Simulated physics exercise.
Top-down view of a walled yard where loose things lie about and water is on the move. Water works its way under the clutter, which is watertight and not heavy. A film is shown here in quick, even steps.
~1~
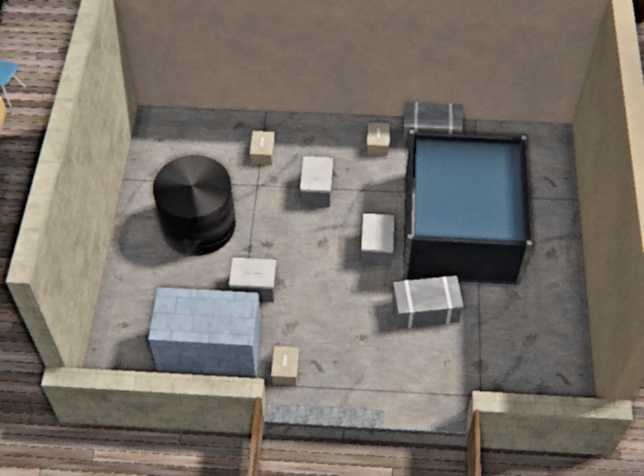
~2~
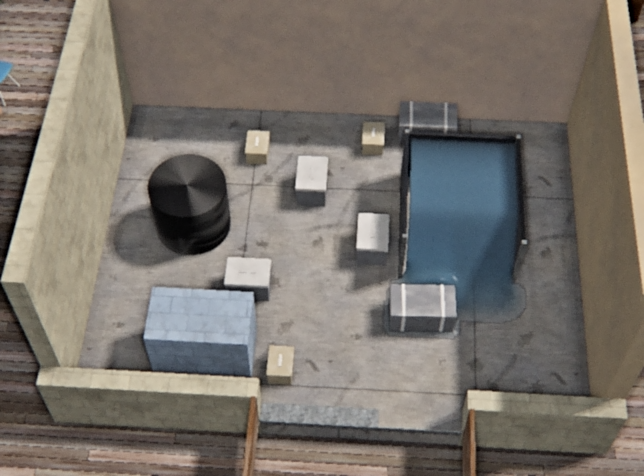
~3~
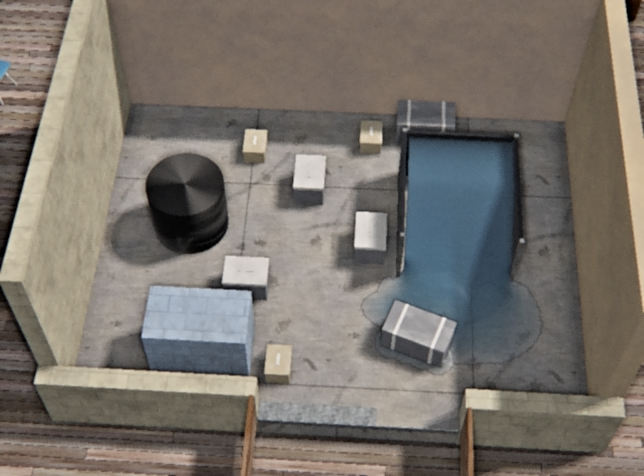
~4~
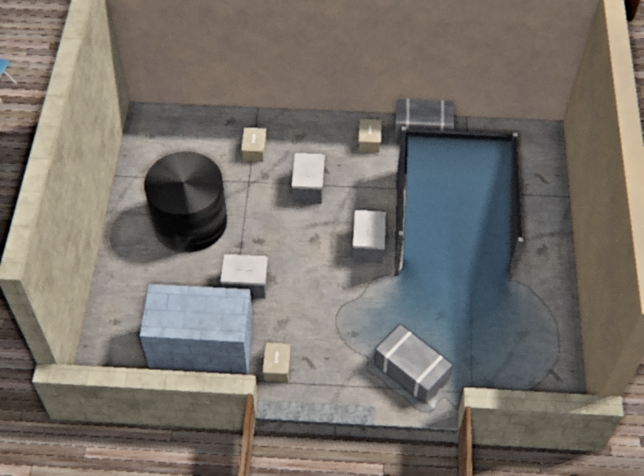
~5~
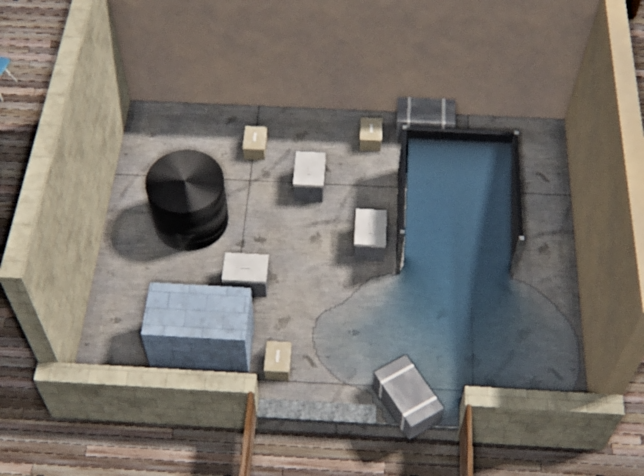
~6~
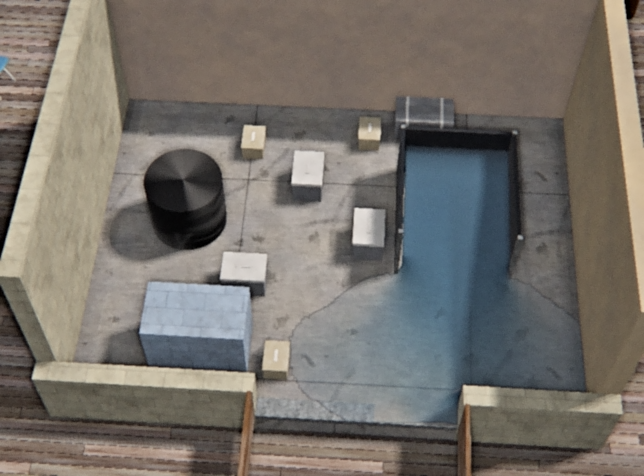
In a walled yard scattered with boxes, water pours from an open-fronted tank at the right and spreads across the floor, pushing a grey strapped trunk toward the gap in the front wall until it is out of sight.
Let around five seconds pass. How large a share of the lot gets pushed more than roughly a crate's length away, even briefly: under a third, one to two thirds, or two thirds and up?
The things swept well aside make up a smaller part than a third.
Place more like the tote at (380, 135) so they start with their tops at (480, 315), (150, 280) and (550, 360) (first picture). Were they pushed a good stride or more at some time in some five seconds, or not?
Listed in order: Displaced, hardly budges, then displaced.
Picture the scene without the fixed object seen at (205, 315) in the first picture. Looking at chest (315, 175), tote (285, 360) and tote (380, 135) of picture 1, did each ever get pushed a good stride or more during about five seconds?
Going through them in order: First kept nearby, second got well clear, third kept nearby.
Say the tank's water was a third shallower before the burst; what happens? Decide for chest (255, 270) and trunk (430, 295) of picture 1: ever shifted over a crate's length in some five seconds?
So the first came up short, and the second made it that far.
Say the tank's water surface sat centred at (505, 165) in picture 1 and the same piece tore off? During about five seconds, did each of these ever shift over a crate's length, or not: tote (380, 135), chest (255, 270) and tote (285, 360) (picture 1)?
Taking them in turn: Kept near its start; got sent well off; kept near its start.
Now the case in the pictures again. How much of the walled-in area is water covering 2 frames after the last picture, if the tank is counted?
About 30 in a hundred.
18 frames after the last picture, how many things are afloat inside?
The tally stands at 0.
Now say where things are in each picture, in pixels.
In the first frame, a tote at (285, 361) rests on the ground; a trunk at (428, 294), on the bottom; 0 of 8 have shifted.
In the second frame, a tote at (281, 361) rests on the ground; a trunk at (423, 300) rests on the ground, close to its start; 1 of 8 have shifted.
In the third frame, a tote at (278, 360) rests on the ground; a trunk at (419, 326), on the bottom, a stride from its start; 1 of 8 have shifted.
In the fourth frame, a tote at (277, 358) rests on the ground; a trunk at (414, 357) rests on the ground, a stride from its start; 1 of 8 have shifted.
In the fifth frame, a tote at (278, 356) rests on the ground; a trunk at (409, 390), on the bottom, a stride from its start; 1 of 8 have shifted.
In the sixth frame, a tote at (276, 356), on the bottom; a trunk is out of sight; 1 of 8 have shifted.
A moment on, 1 of 8 are well off their spots; 0 afloat.
Next, 1 of 8 are well off their spots; 0 afloat.
Later, 1 of 8 are well off their spots; 0 afloat.
In the end, 1 of 8 are well off their spots, and 1 have been at some point; 1 afloat.
